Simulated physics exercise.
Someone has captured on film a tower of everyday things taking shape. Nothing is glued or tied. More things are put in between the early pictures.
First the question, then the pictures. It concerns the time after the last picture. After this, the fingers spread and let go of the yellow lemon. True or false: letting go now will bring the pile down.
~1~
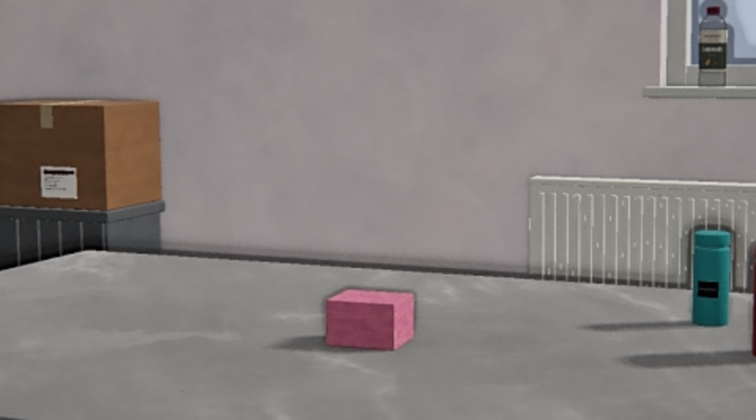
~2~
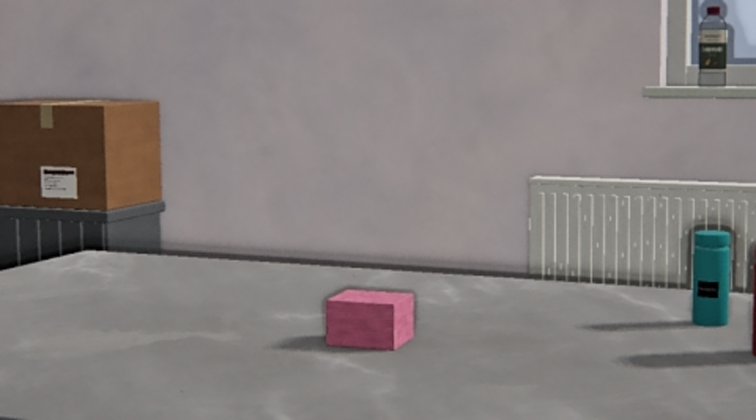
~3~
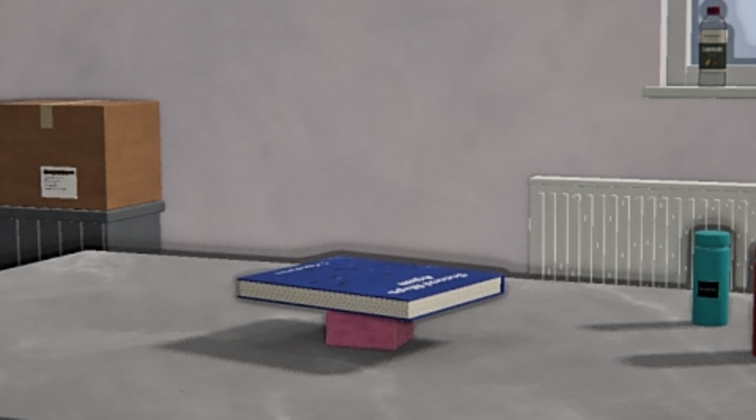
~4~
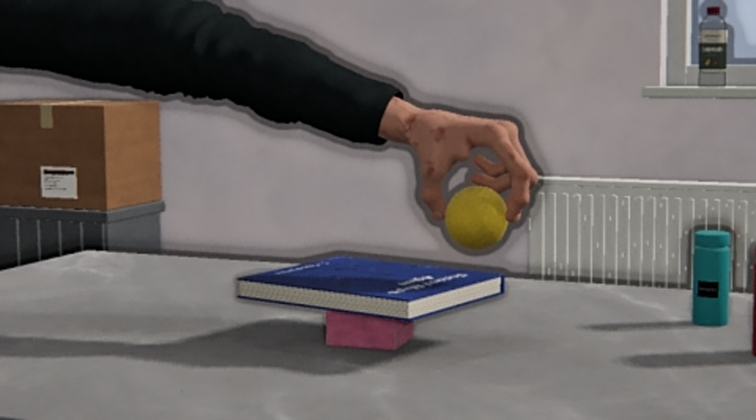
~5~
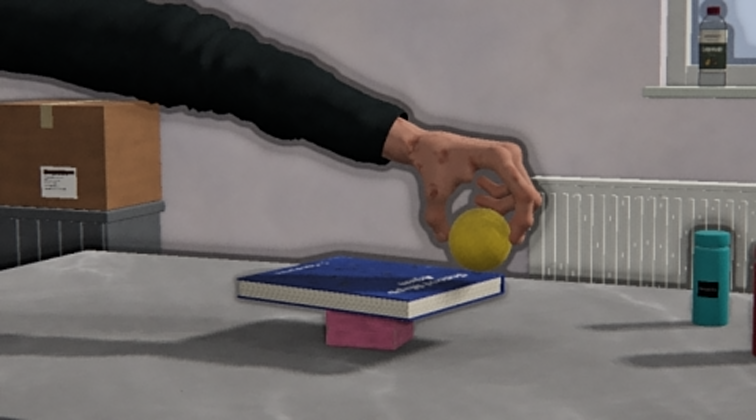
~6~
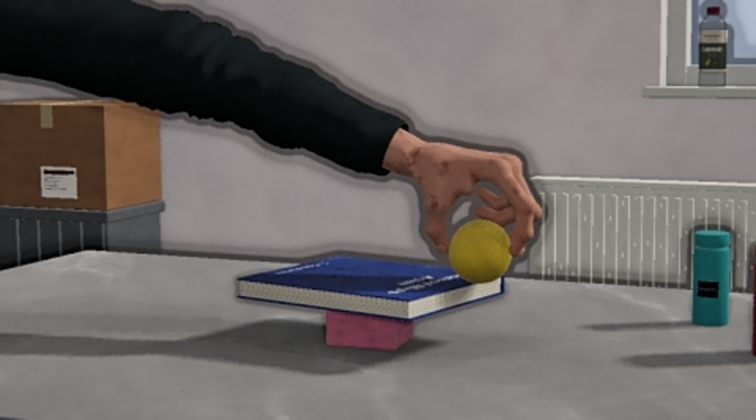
True.
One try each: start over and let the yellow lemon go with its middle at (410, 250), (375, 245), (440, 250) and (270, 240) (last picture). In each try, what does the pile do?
First, it stays up; second, it keeps its balance; third, it keeps its balance; fourth, it loses its balance.
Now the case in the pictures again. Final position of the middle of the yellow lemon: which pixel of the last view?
Around (522, 326).
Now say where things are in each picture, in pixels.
In the first frame, the last thing is not in view yet; pink block (370, 319).
In the second frame, the last thing is not in view yet.
In the third frame, the last thing is not in view yet; pink block (370, 319).
The fourth frame shows still above its spot; yellow lemon (477, 218).
The fifth frame shows still above its spot; yellow lemon (481, 240); pink block (370, 319).
The sixth frame shows in place under the hand; yellow lemon (481, 252).
Then, 0.40 s past the last view, yellow lemon now fallen.
Then, 1.70 s past the last view, nothing new.
Finally, fallen, yellow lemon; the other 4 still in place. Final places as the last picture's camera would see them, yellow lemon near (523, 327). The pile gives way.
